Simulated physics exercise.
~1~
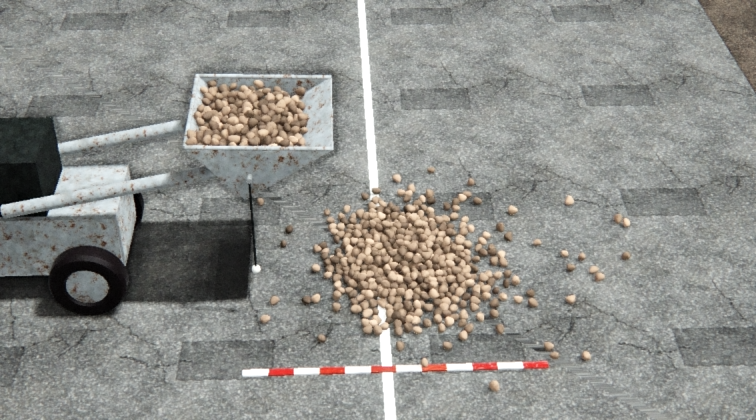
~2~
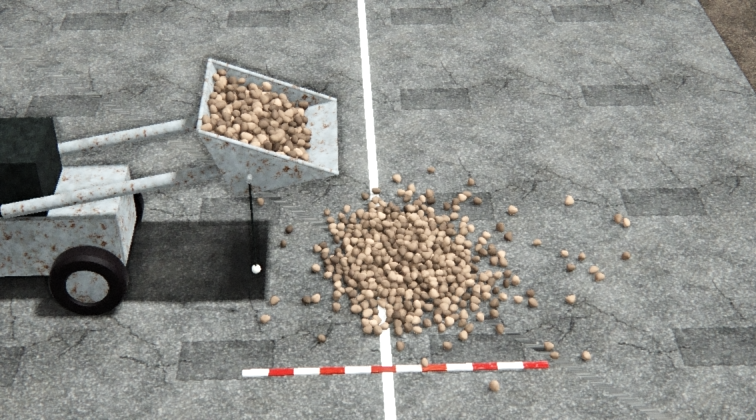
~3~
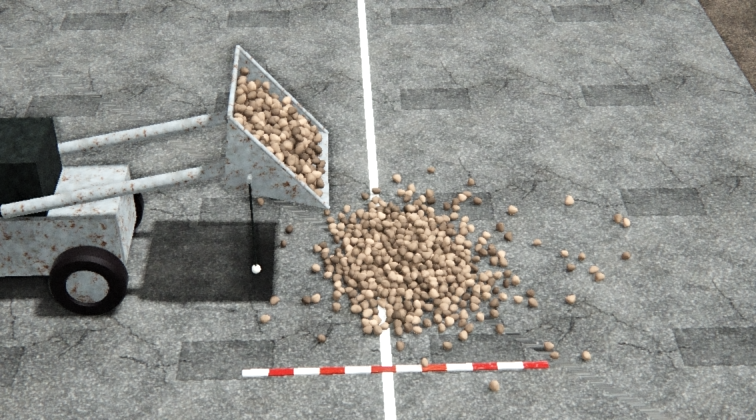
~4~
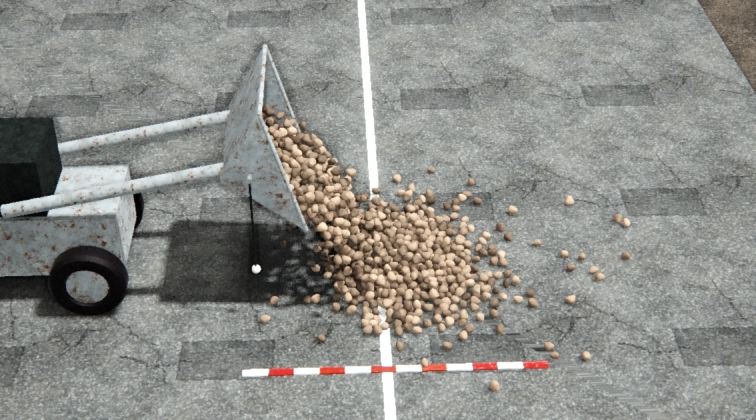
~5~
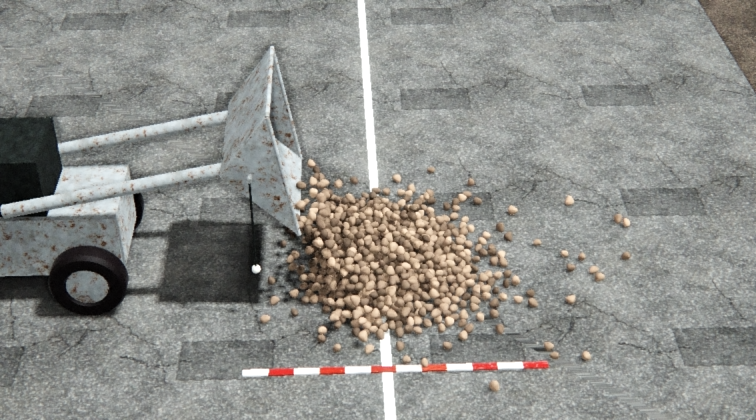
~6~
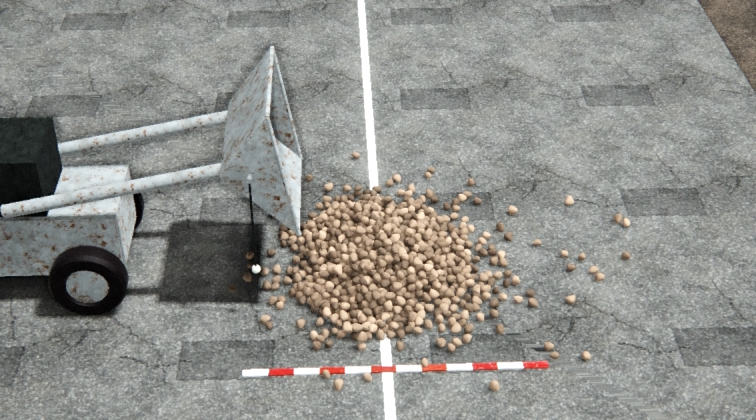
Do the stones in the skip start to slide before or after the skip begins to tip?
They start after it. The skip begins to tip first, and the stones shift and pour out only once it is leaning further.
A loader's metal skip tips to the right and empties its stones onto the existing pile.
